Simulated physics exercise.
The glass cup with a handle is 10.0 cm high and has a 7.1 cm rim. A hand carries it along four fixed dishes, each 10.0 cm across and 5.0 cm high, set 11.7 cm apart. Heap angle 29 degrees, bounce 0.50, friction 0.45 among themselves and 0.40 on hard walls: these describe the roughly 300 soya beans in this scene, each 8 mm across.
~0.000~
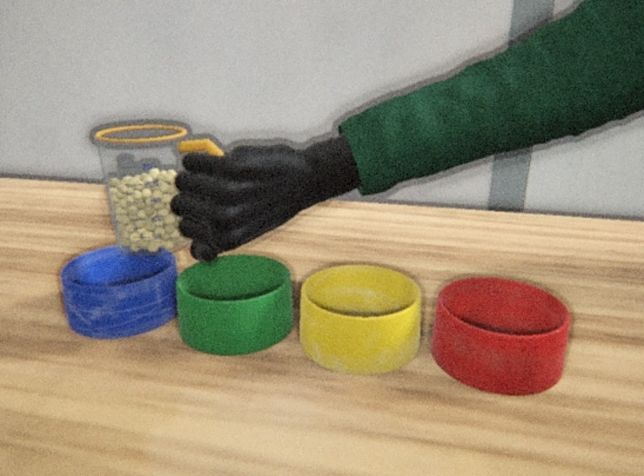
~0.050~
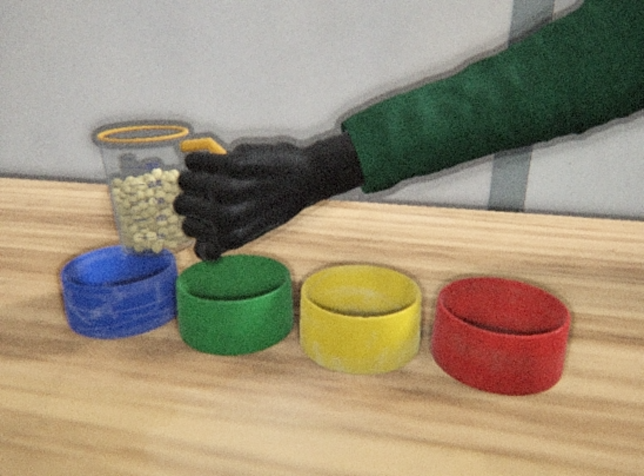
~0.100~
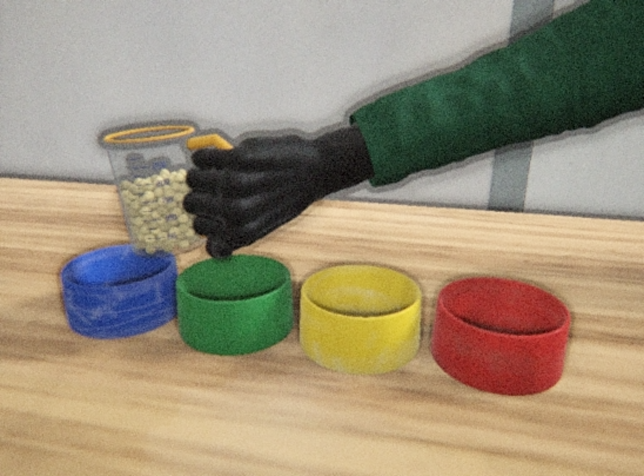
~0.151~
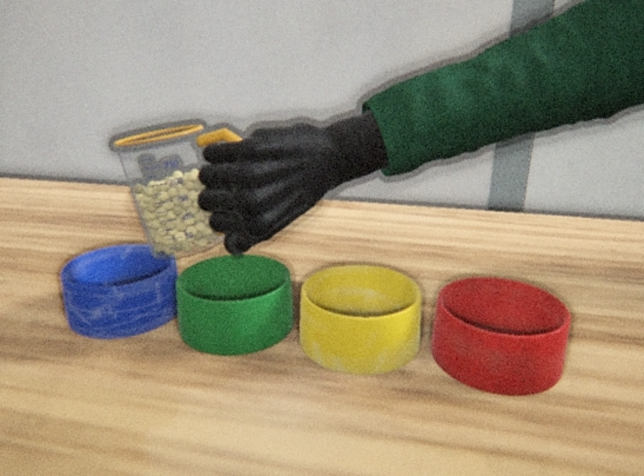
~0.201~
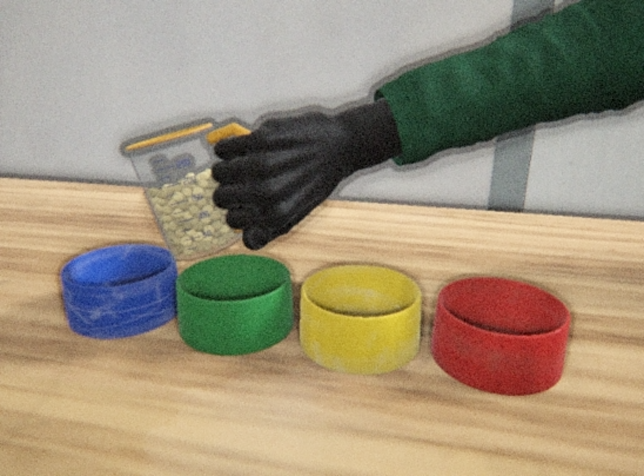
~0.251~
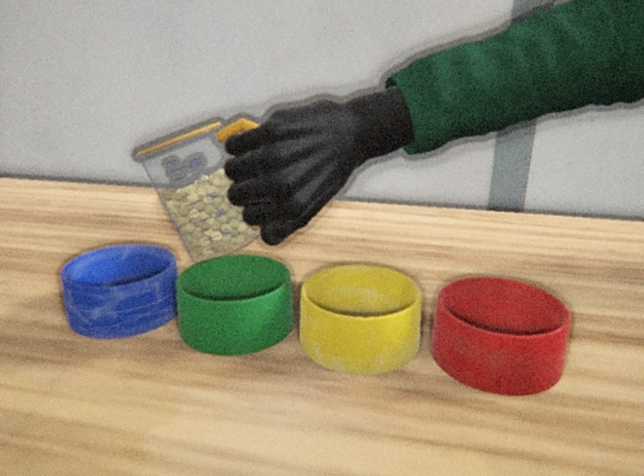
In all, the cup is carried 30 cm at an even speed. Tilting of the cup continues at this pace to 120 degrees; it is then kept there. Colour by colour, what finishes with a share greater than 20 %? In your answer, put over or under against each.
Red - under; blue - under; green - under; yellow - over; counter - over.
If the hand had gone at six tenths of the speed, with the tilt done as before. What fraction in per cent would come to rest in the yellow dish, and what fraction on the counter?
Then the yellow dish gets 50 and the counter 30.
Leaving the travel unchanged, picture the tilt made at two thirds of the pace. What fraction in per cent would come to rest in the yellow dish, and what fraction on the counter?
Shares - yellow: 50, counter: 50.
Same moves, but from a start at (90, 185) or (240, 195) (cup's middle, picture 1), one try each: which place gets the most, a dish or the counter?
The winner: Yellow; red.
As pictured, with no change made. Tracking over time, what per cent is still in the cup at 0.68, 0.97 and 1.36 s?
Approx. 100 / 100 / 35 percent.
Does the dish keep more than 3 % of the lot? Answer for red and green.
Well, red gets a tick and green gets a cross.
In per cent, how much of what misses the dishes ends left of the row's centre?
About 0 %.
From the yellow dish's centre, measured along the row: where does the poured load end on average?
Near 4 cm, shifted toward increasing x.
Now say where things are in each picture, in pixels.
In the first picture, cup at (149, 190), tilt 0 degrees, lip at (105, 132), moved 0.0 cm; middle of the pieces at (152, 210); blue dish at (120, 265); green dish at (234, 277); yellow dish at (361, 290); red dish at (502, 305).
In the second picture, cup at (152, 191), tilt 1 degrees, lip at (107, 133), moved 0.3 cm; middle of the pieces at (155, 210).
In the third picture, cup at (160, 191), tilt 5 degrees, lip at (113, 136), moved 1.2 cm; middle of the pieces at (165, 211).
In the fourth picture, cup at (174, 192), tilt 10 degrees, lip at (123, 141), moved 2.5 cm; middle of the pieces at (181, 212).
In the fifth picture, cup at (189, 193), tilt 15 degrees, lip at (134, 146), moved 3.9 cm; middle of the pieces at (197, 213).
In the sixth picture, cup at (204, 194), tilt 21 degrees, lip at (146, 152), moved 5.3 cm; middle of the pieces at (213, 214); blue dish at (120, 265); green dish at (234, 277); yellow dish at (361, 290); red dish at (502, 305). The cup turns about 110 degrees a second and travels 28 cm a second.
Then, at 0.68 s, tilt 68 degrees; cup holds 100 %.
Then, at 0.97 s, tilt 100 degrees; cup holds 100 %.
After 1.36 s, tilt 120 degrees; cup holds 35 %, red 10 %, yellow 25 %.
By 2.4 s all is still; red 10 %, blue 0 %, green 0 %, yellow 40 %, counter 50 %.
